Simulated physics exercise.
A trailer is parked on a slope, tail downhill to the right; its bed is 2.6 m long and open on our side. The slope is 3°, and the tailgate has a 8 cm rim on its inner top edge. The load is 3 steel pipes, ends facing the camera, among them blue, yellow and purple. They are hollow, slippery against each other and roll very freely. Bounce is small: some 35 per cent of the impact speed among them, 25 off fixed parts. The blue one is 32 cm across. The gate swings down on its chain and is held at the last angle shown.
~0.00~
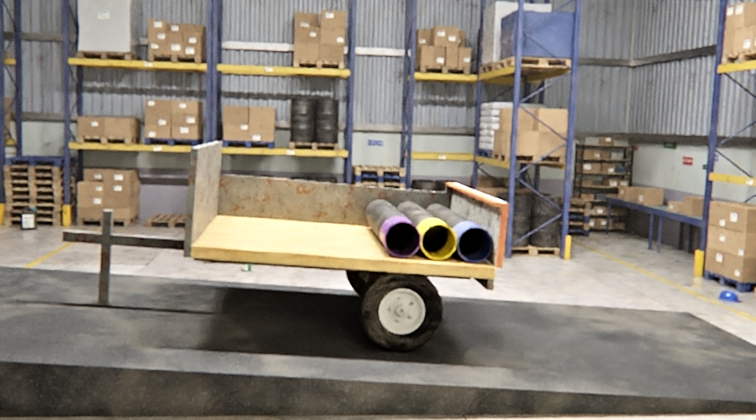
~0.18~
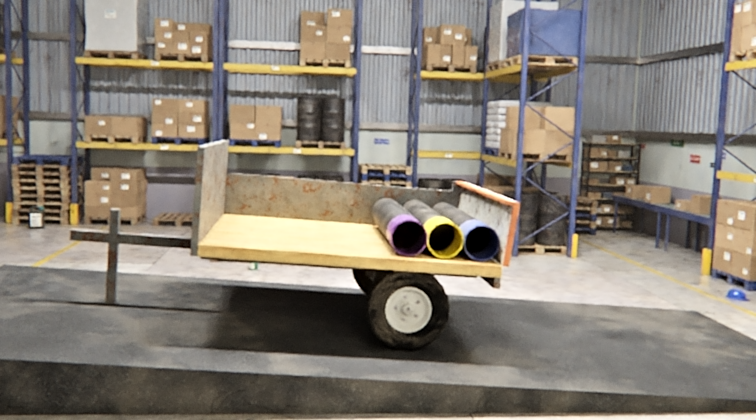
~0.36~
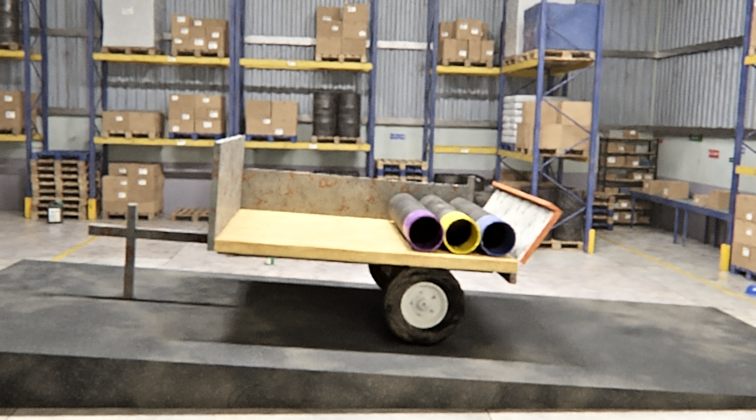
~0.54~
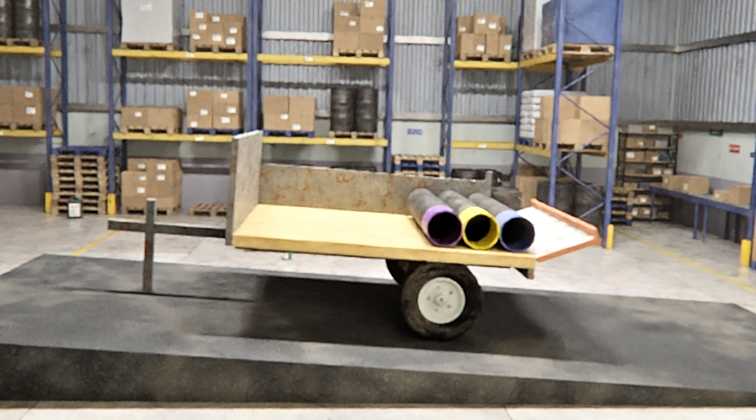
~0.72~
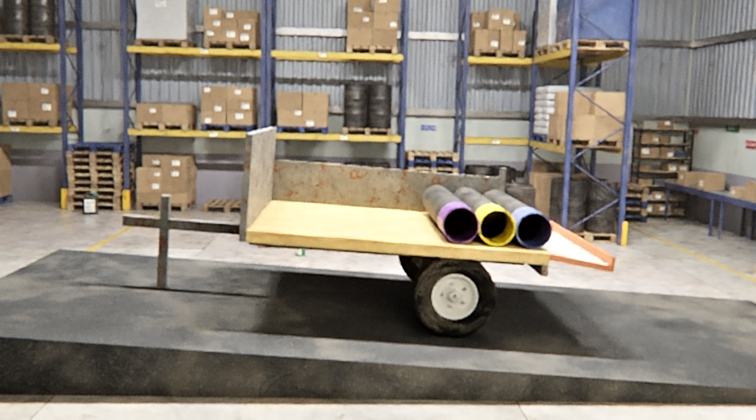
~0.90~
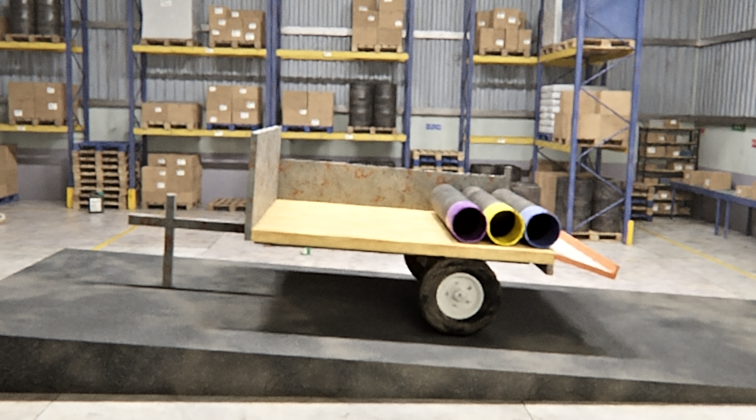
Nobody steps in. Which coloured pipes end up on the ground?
Blue drops off the back. Yellow rolls out. Purple rolls out.
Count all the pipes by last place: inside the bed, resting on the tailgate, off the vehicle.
0, 0 and 3.
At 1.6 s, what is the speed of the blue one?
About 0.6 m/s.
Then, 1.6 s in, blue is on the gate, 10 cm past the hinge, rolling right; yellow is on the bed, 25 cm short of the hinge, rolling right; purple is on the bed, 55 cm short of the hinge, rolling right; 0 gone off the back.
Then, 2.6 s in, blue is dropping off the gate; yellow is on the gate, 30 cm past the hinge, rolling right; purple is on the bed, 10 cm short of the hinge, rolling right; 1 gone off the back.
Then, 3.7 s in, blue is off the vehicle; yellow is out on the ground; purple is dropping off the gate; 3 gone off the back.
In the end (5.9 s), blue is off the vehicle; yellow is out on the ground; purple is out on the ground; 3 gone off the back.
